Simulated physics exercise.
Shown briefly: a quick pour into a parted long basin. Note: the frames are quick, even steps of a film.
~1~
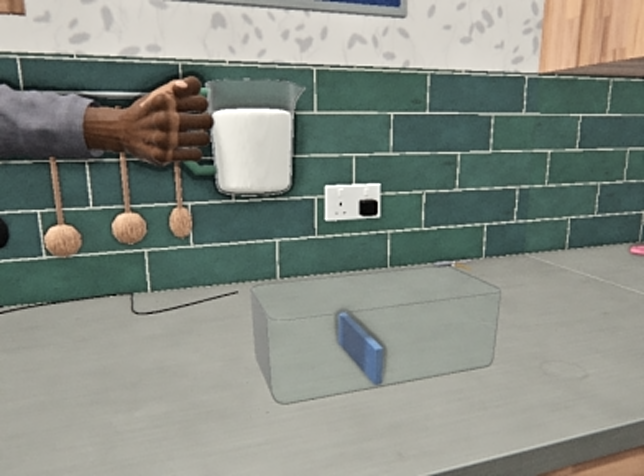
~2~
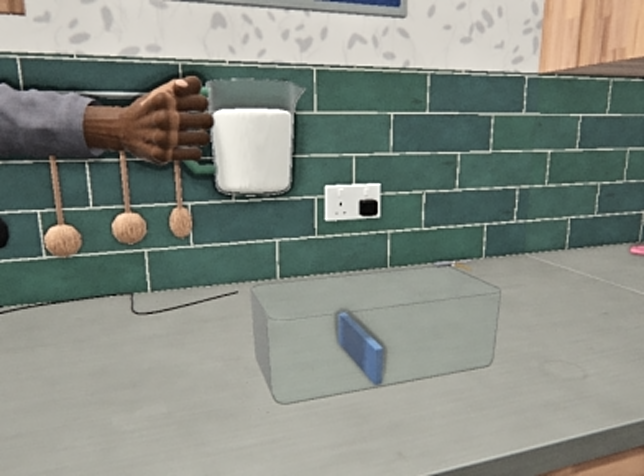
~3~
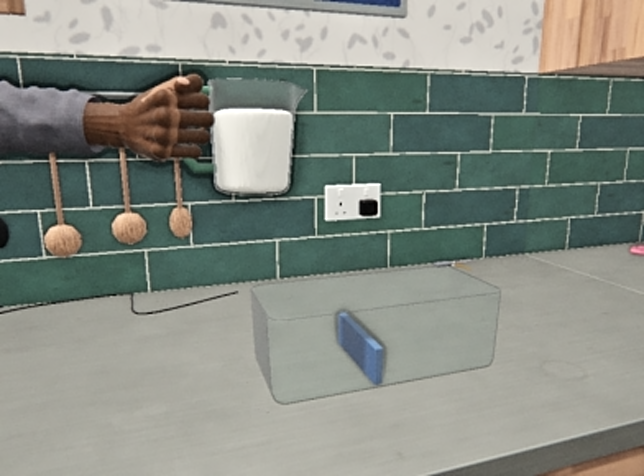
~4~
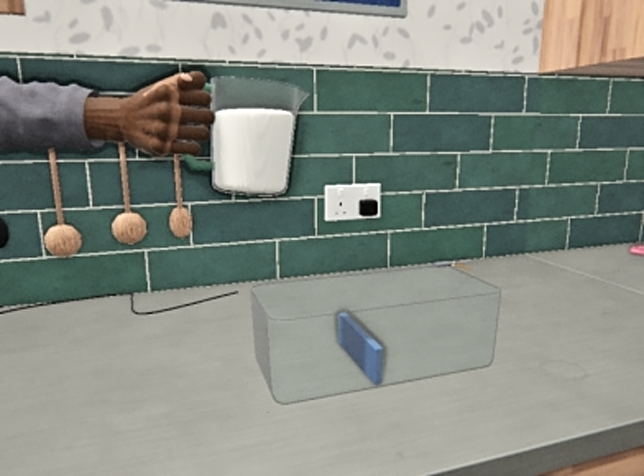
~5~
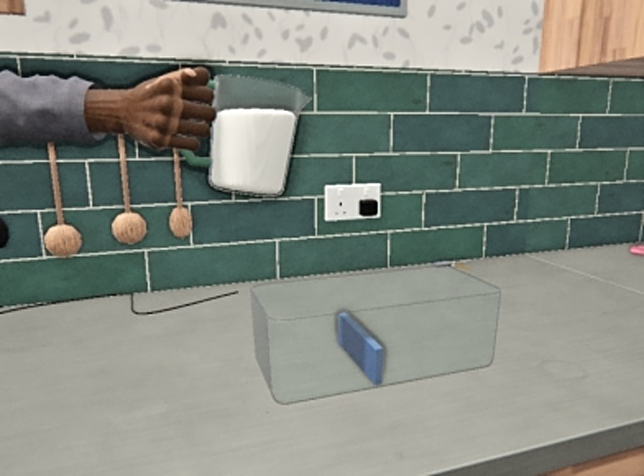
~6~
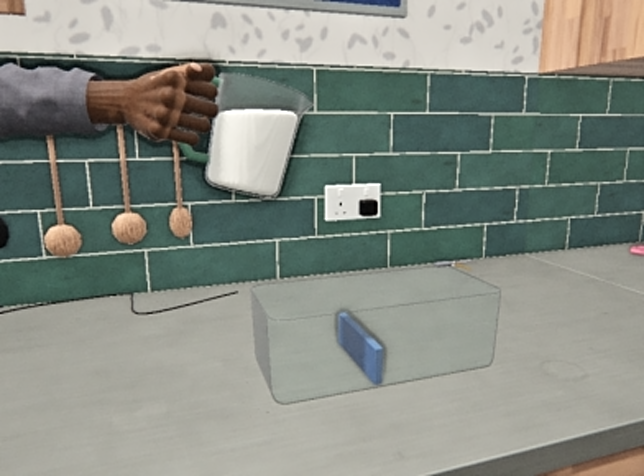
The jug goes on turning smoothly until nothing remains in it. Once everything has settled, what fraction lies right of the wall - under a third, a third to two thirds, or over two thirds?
I predict a lot ends up right of the wall, past two thirds.
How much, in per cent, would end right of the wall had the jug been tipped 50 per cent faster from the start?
Somewhere near 85 percent.
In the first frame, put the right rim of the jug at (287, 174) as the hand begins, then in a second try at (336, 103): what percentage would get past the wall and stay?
It comes to 0 % the first time and 95 % the second.
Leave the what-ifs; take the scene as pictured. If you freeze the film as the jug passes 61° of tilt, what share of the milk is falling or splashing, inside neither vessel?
I'd reckon some 10 per cent.
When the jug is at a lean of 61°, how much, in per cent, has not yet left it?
My estimate is close to 90 percent remaining.
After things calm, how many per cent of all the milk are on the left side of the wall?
Roughly 15 %.
A moment on, the jug is tipped part way and 91 per cent is still to pour, 0 is left of the wall and 0 right of it.
Next, the jug is tipped on its side and 46 per cent is still to pour, 1 is left of the wall and 25 right of it.
Then the jug is tipped on its side and 12 per cent is still to pour, 4 is left of the wall and 72 right of it.
Later the jug is tipped on its side and 2 per cent is still to pour, 10 is left of the wall and 83 right of it.
Finally, 14 per cent lies left of the wall, 83 right of it and 2 outside.
